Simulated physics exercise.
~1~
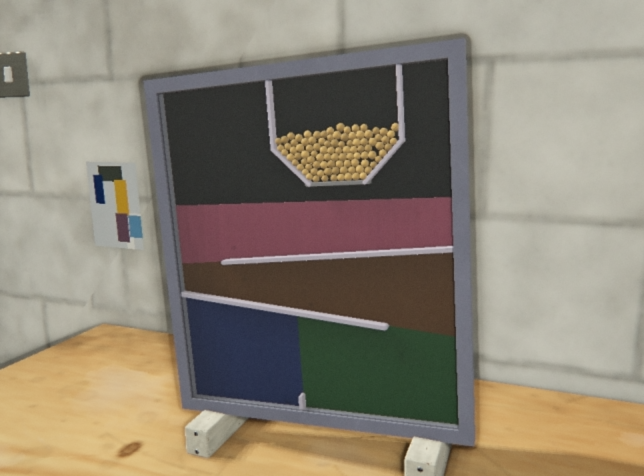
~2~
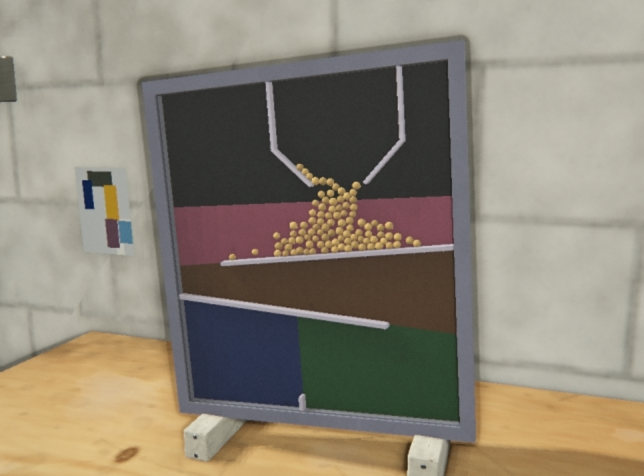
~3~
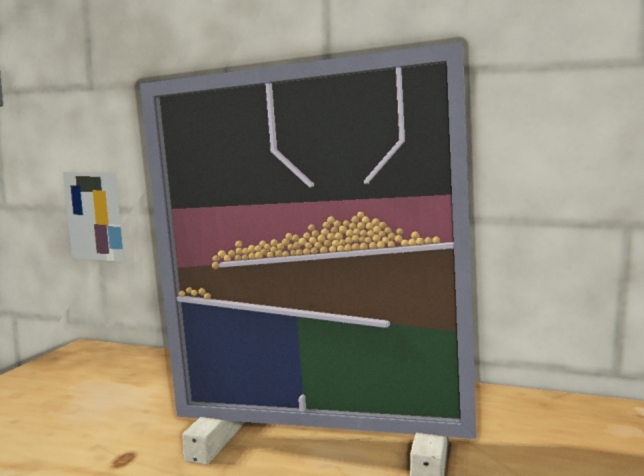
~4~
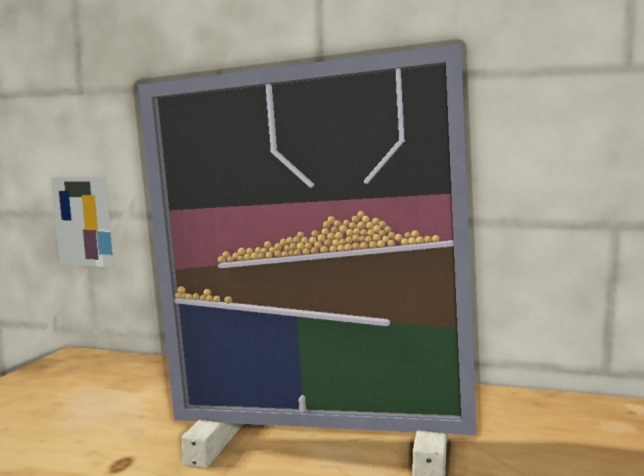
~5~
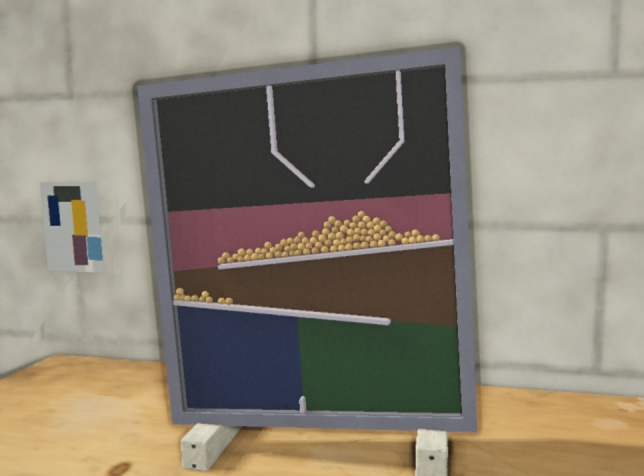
On a wooden tabletop before a pale block wall, an upright framed box is seen from the front, slightly to one side, as the view drifts gently. Small tan balls fill a funnel against black at the top, above a pink band, a brown band, and blue and green areas at lower left and right. The funnel's bottom opens and the balls pour onto the upper sloping ledge, piling up across the pink. Some spill off its left end onto the lower ledge. The funnel empties, and the balls settle, mostly heaped in pink, with a few at brown's left.
